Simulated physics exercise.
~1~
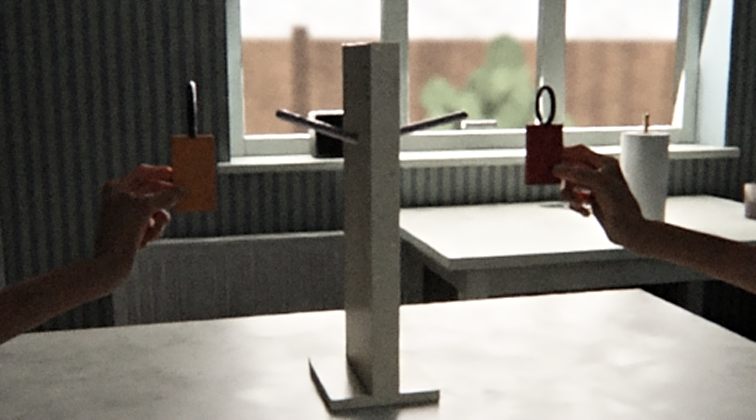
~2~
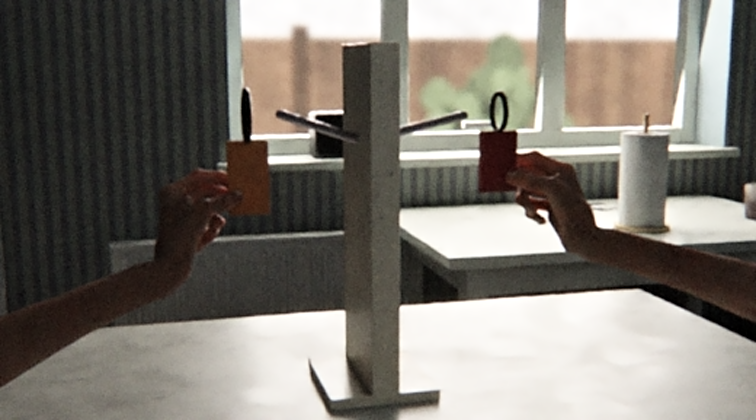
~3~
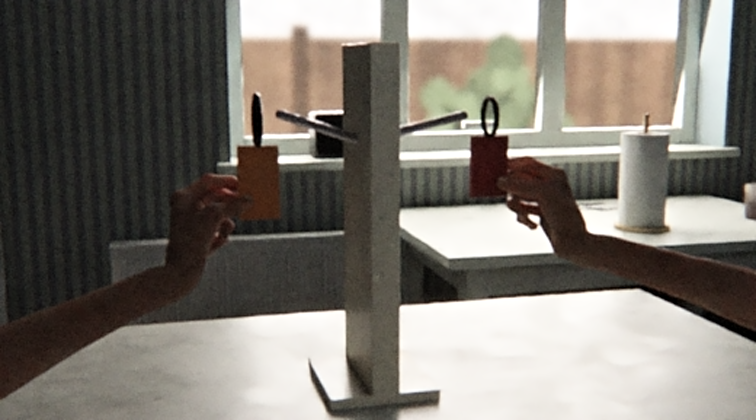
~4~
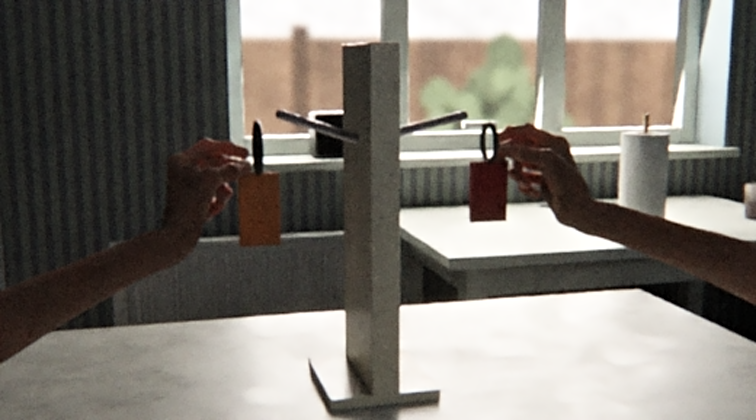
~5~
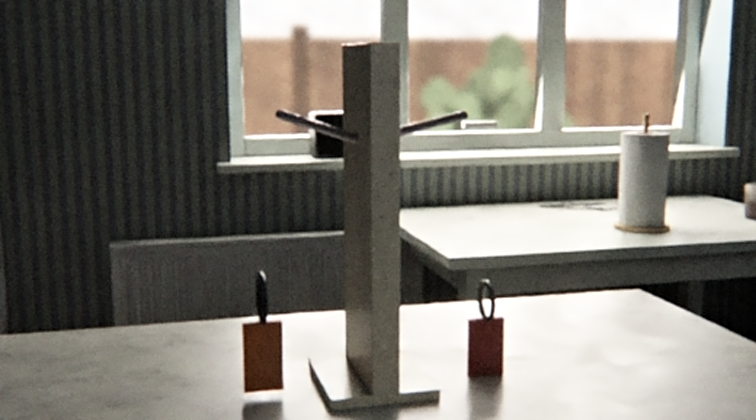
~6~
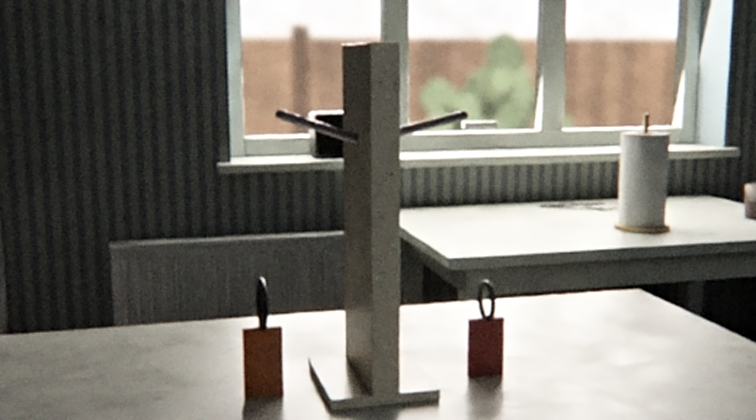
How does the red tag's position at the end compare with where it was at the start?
At the start the red tag is held up in the air by a hand on the right of the stand. By the end it is down at the table, a little further left and closer to the stand.
Two hands bringing ringed orange and red tags inward beside a peg stand, then releasing them, both tags dropping to the table.
